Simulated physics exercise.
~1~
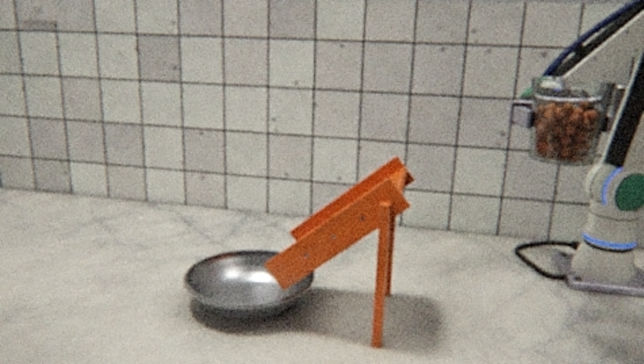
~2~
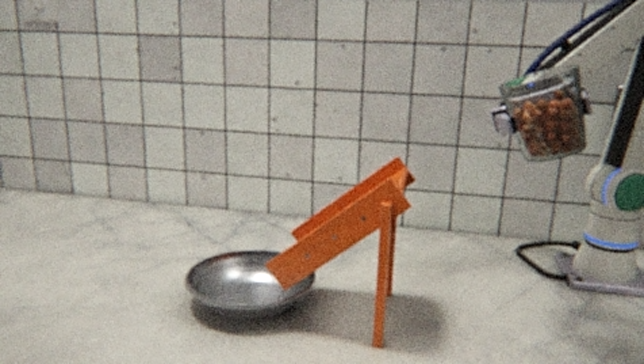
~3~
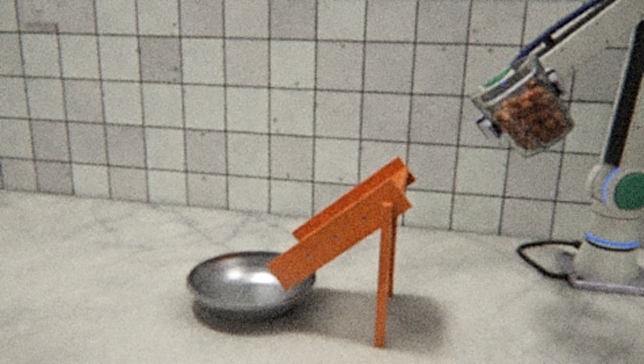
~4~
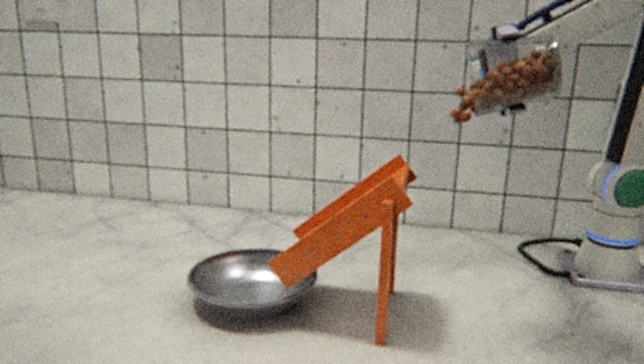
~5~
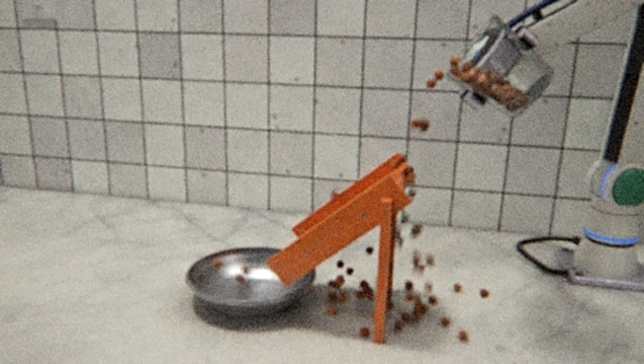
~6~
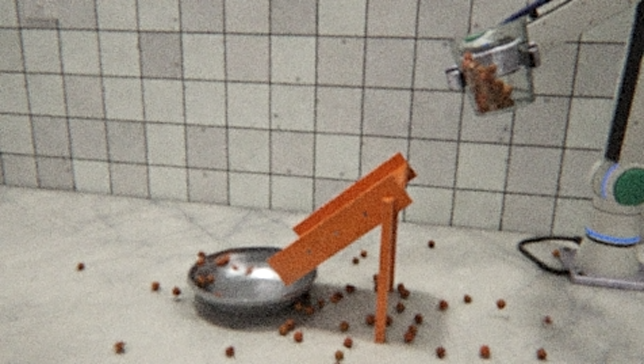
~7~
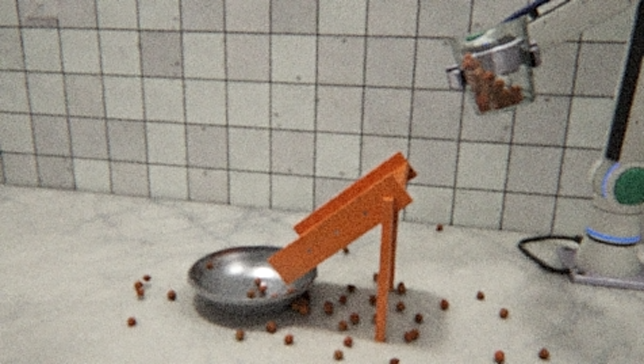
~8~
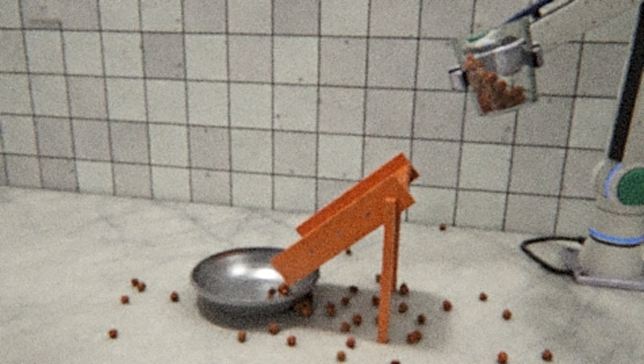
The clip opens on a robot arm at the right holding an upright clear cup of hazelnuts, with an orange chute sloping down to a metal bowl on a pale table. The arm carries the cup left, tilting it gradually toward the chute. It lifts the cup onto its side, and the nuts slide to the rim. Many tumble out around the chute's top, some dropping past it onto the table as the cup tips back. The nuts scatter and roll, with only a few in the bowl. Finally the cup hangs still, slightly tilted and still partly full, above strewn nuts.
